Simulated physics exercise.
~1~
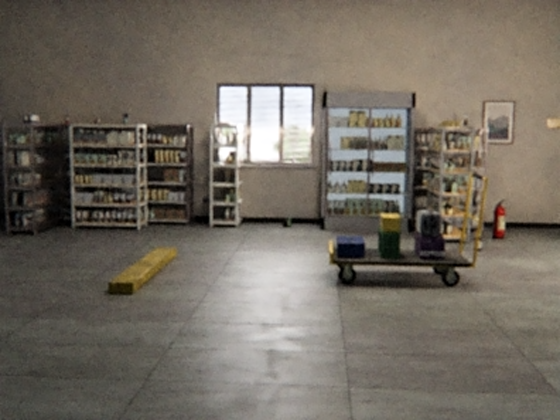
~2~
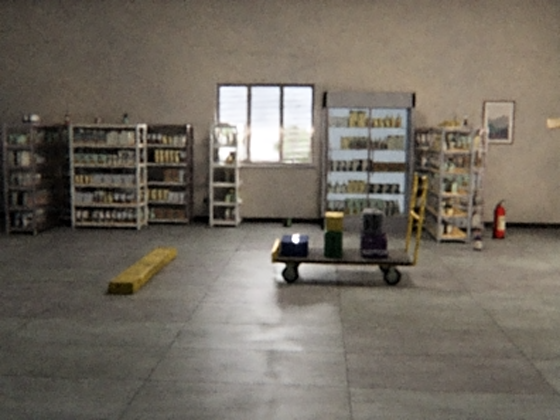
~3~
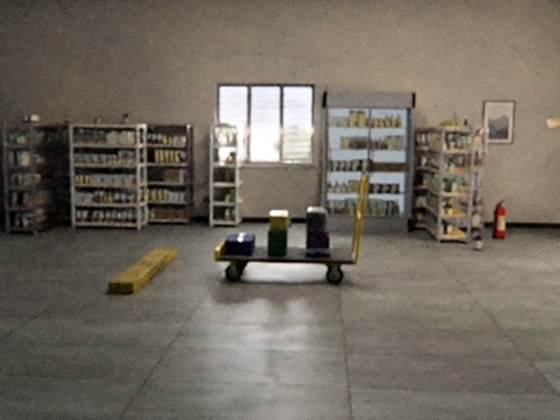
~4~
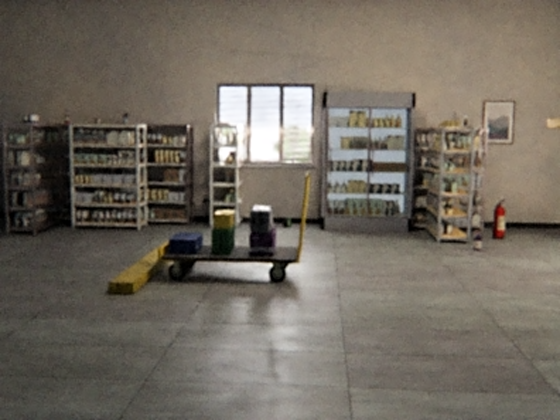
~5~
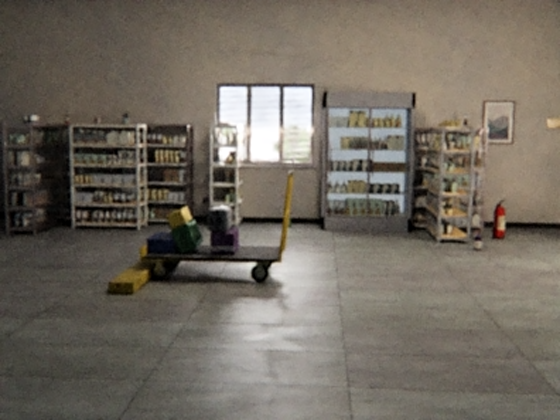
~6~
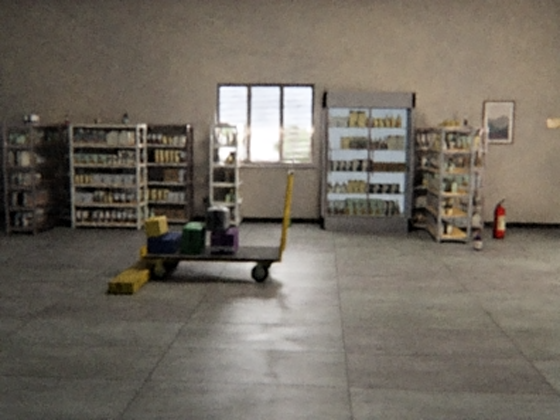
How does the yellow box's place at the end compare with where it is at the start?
At the start it sits on top of the green crate, on the cart at the right side of the room. By the end it is far to the left, off the crate and near the left end of the deck, close to the kerb.
In a dim room with stocked shelves along the back wall, a flat cart with a yellow handle stands toward the right, carrying a low blue parcel and two small stacks. It rolls left across the tiled floor, with nobody seen pushing it, toward a long yellow kerb. The load stays in place until the cart stops against the kerb. There the green crate leans left and the yellow box on top of it tips the same way. The yellow box turns over toward the left end while the crate settles upright, and all five items finish on the deck.
